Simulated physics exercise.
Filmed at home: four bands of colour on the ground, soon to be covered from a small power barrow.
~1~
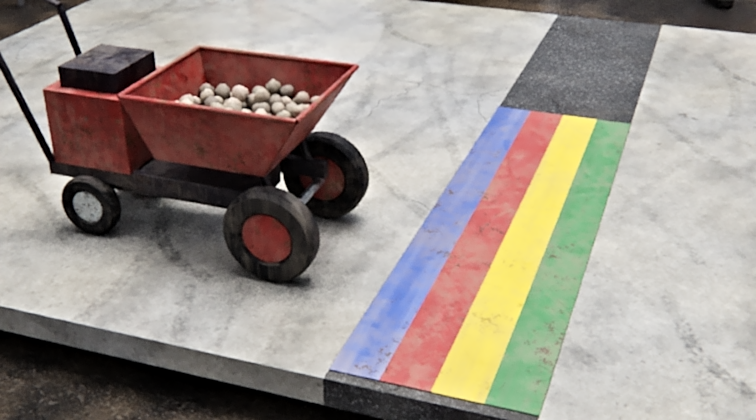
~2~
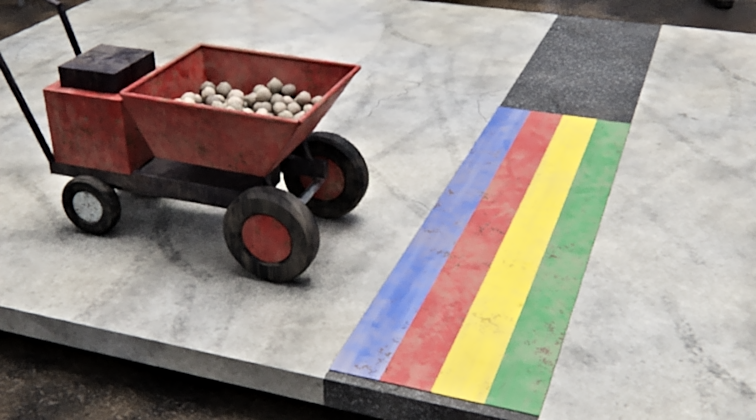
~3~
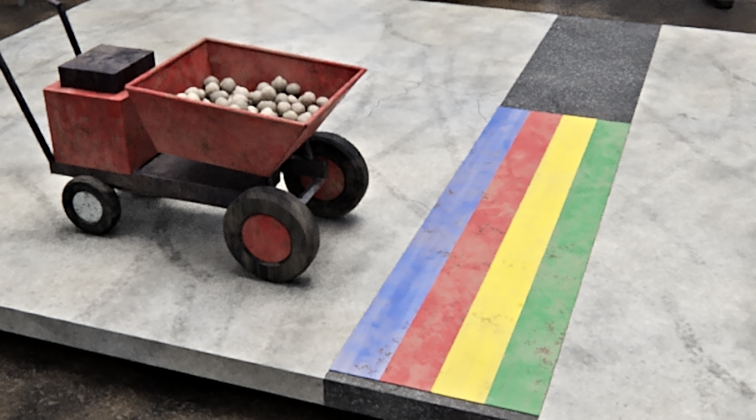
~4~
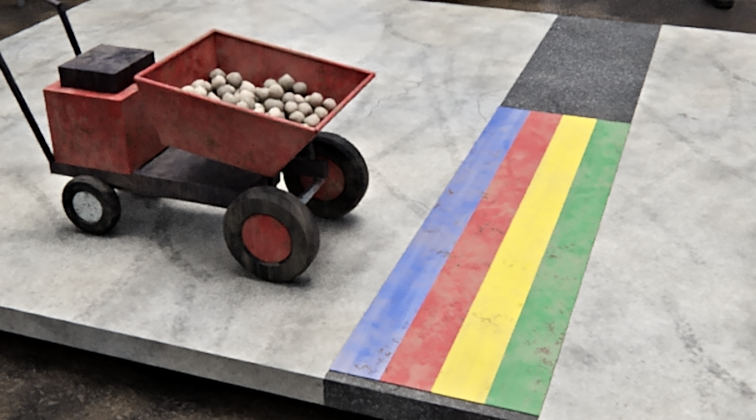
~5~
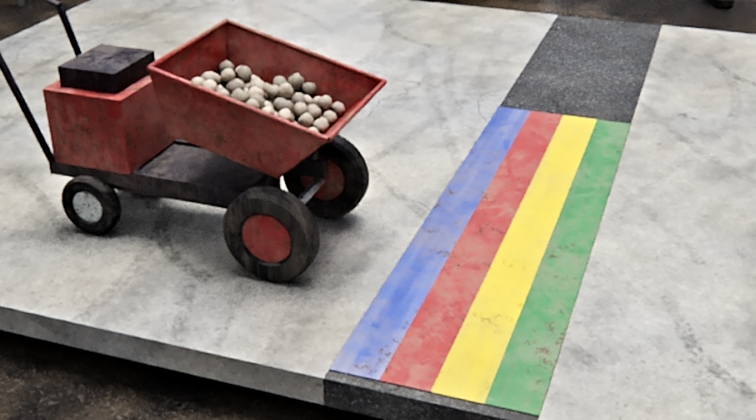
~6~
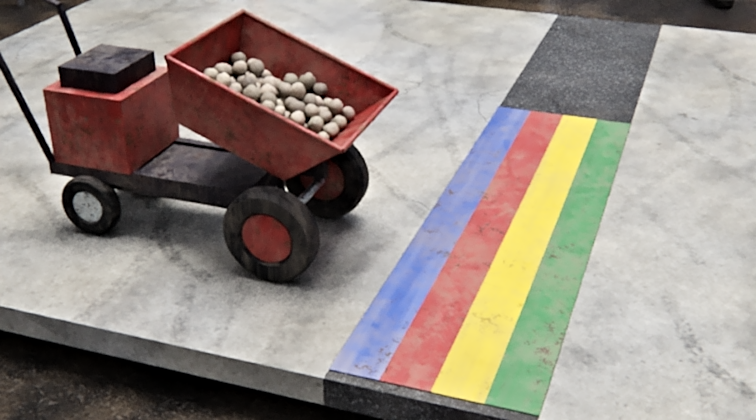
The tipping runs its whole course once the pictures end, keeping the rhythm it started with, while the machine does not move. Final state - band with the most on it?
Red band.
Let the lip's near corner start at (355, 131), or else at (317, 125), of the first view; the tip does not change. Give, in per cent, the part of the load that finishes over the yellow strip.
In turn 40 and 30 in a hundred.
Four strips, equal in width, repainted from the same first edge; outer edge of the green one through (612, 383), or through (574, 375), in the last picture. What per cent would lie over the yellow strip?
Shares: About 20 per cent; about 20 per cent.
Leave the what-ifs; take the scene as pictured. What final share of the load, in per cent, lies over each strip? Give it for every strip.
Approximate shares - blue strip 20, red strip 35, yellow strip 20, green strip 10.
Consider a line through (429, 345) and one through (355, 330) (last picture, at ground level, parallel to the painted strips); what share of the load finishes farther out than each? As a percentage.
Result, first then second: 50 %, 90 %.
Soon, skip tipped steeply; all in the skip.
A while on, skip tipped right over; most in the skip; a small part over the blue strip; about a quarter over the red strip; a stray few over the yellow strip.
Towards the end, skip tipped right over; a small part in the skip; about a quarter over the blue strip; about a third over the red strip; about a quarter over the yellow strip; a small part over the green strip; a stray few off the paint.
Finally, skip tipped right over; a small part in the skip; about a quarter over the blue strip; about a third over the red strip; about a quarter over the yellow strip; a small part over the green strip; a stray few off the paint.
